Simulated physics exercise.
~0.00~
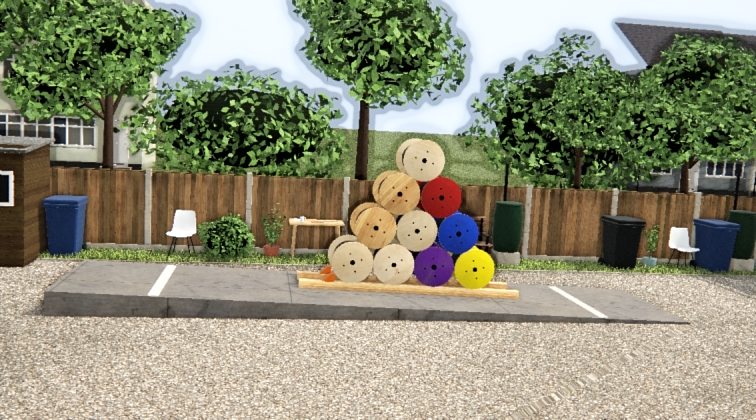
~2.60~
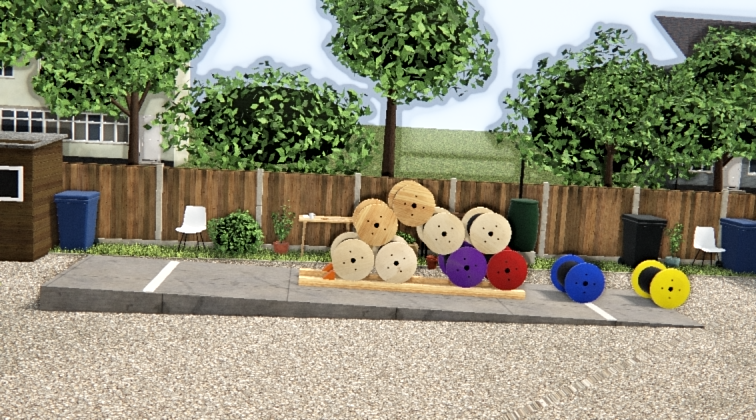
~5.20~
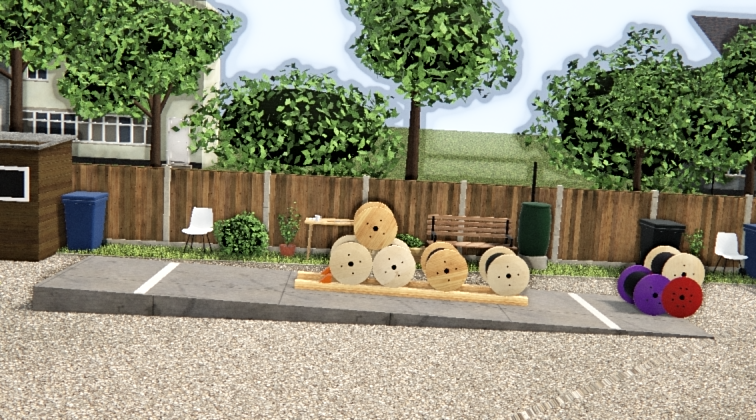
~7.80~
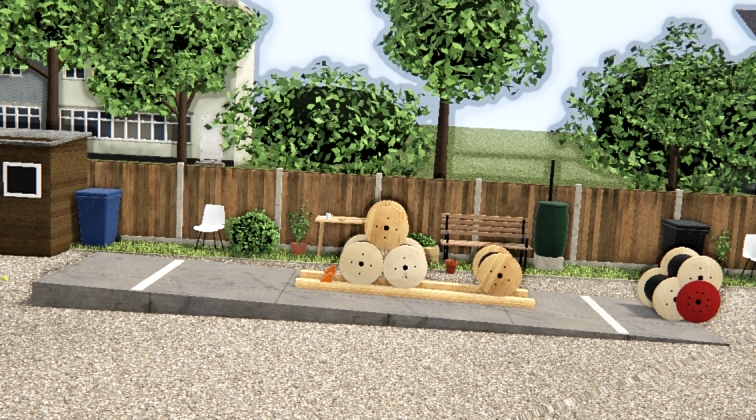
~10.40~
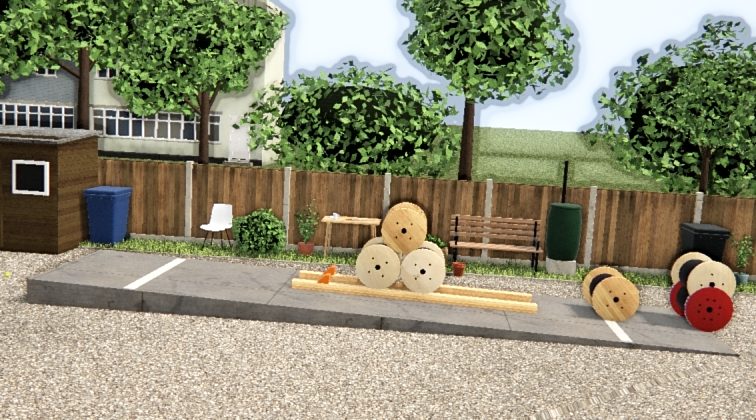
Cable reels stacked in a pyramid on timber bearers collapsed to the right, the blue and yellow ones rolling off first, then purple, red and others following past the right white line, until only three plain wooden reels remained stacked on the timbers.
